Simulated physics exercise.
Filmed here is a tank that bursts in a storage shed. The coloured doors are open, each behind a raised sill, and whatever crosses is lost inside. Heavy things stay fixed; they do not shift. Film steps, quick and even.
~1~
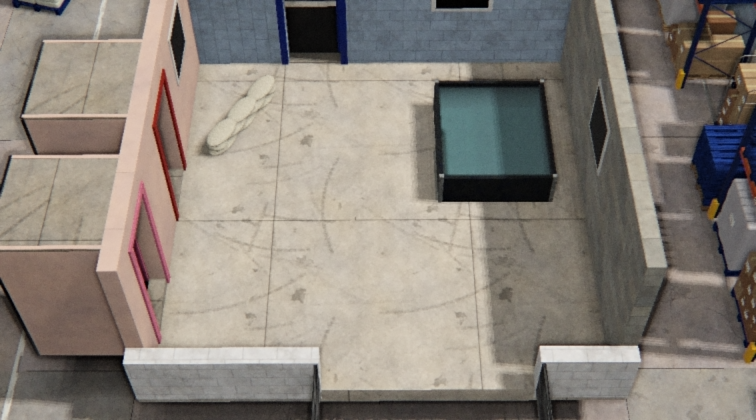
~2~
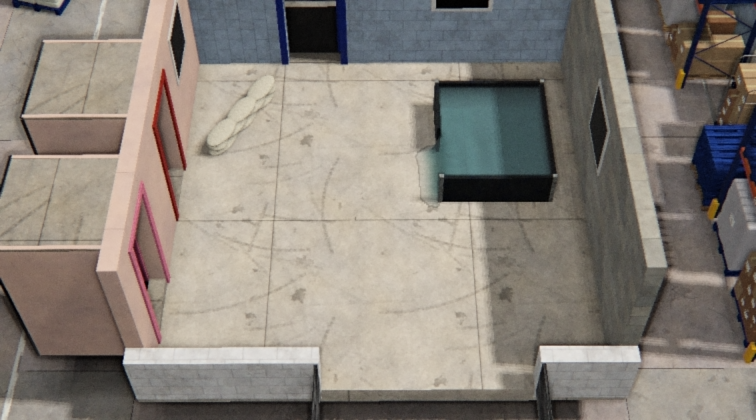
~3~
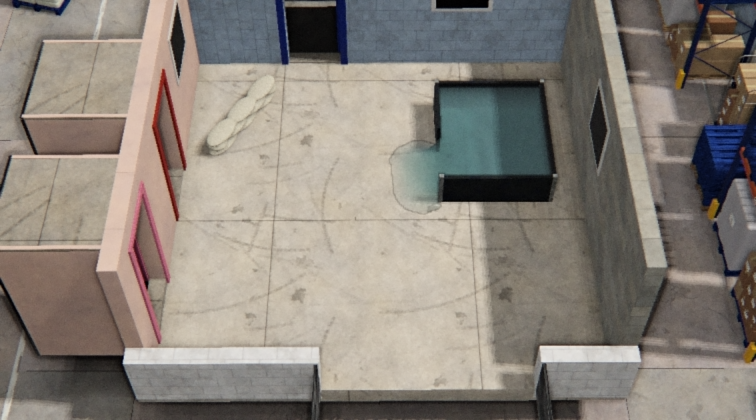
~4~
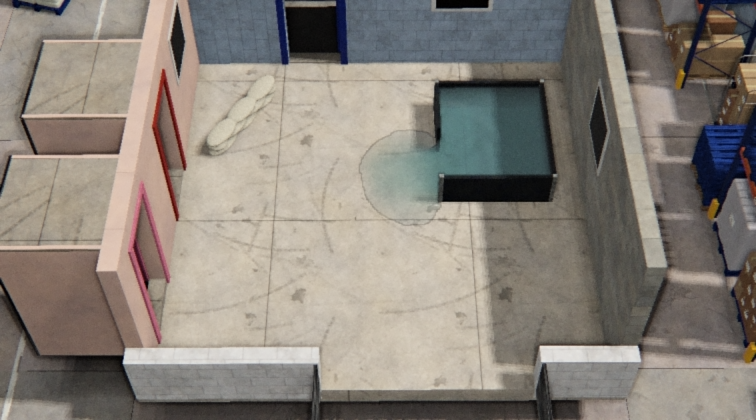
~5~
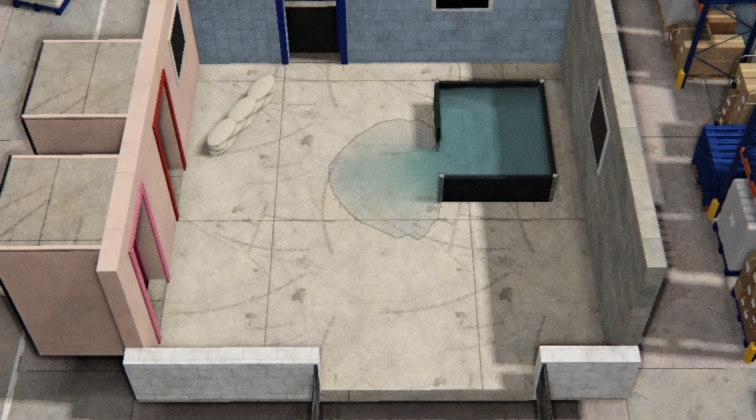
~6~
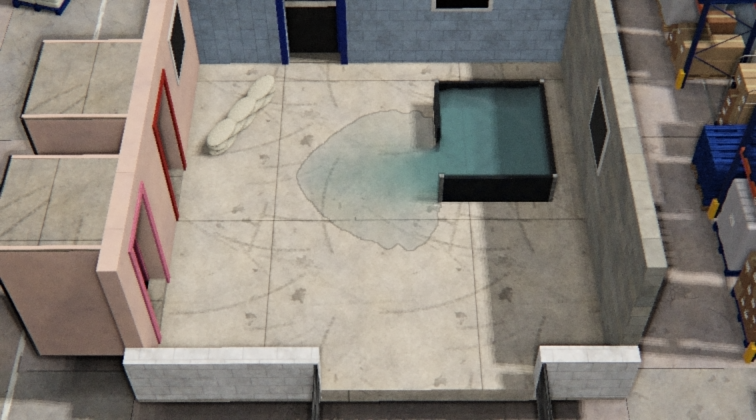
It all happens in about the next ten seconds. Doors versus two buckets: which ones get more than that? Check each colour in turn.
The red door will receive over two buckets; the pink door will receive two buckets or fewer; the blue door will receive over two buckets.
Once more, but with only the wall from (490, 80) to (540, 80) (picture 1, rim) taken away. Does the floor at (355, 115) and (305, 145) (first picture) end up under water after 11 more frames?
In order - first: Drenched, second: Not reached.
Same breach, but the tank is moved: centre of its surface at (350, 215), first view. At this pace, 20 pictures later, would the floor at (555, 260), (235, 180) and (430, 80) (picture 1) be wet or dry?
Result: Spared; inundated; spared.
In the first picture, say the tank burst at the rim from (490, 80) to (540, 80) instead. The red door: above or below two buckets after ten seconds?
Red: Falls short.
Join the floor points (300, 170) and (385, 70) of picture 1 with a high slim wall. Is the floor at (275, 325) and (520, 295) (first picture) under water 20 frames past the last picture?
The first point ends up swamped and the second ends up spared.
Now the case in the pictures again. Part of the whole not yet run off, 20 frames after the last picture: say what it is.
Roughly 94 %.
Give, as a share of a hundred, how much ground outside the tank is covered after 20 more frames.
50 %, roughly.
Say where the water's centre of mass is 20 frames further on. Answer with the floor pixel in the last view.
The water's middle lies around (366, 190).
A moment on, water covers 25 % of the floor; the red door wet at the sill, nothing in, the pink door not reached, the blue door not reached.
Next, water covers 40 % of the floor; the red door over two buckets in, the pink door not reached, the blue door not reached.
Then, water covers 50 % of the floor; the red door far over two buckets in, the pink door wet at the sill, nothing in, the blue door under two buckets in.
Later, water covers 60 % of the floor; the red door far over two buckets in, the pink door wet at the sill, nothing in, the blue door over two buckets in.
In the end, water covers 90 % of the floor; the red door far over two buckets in, the pink door wet at the sill, nothing in, the blue door over two buckets in.
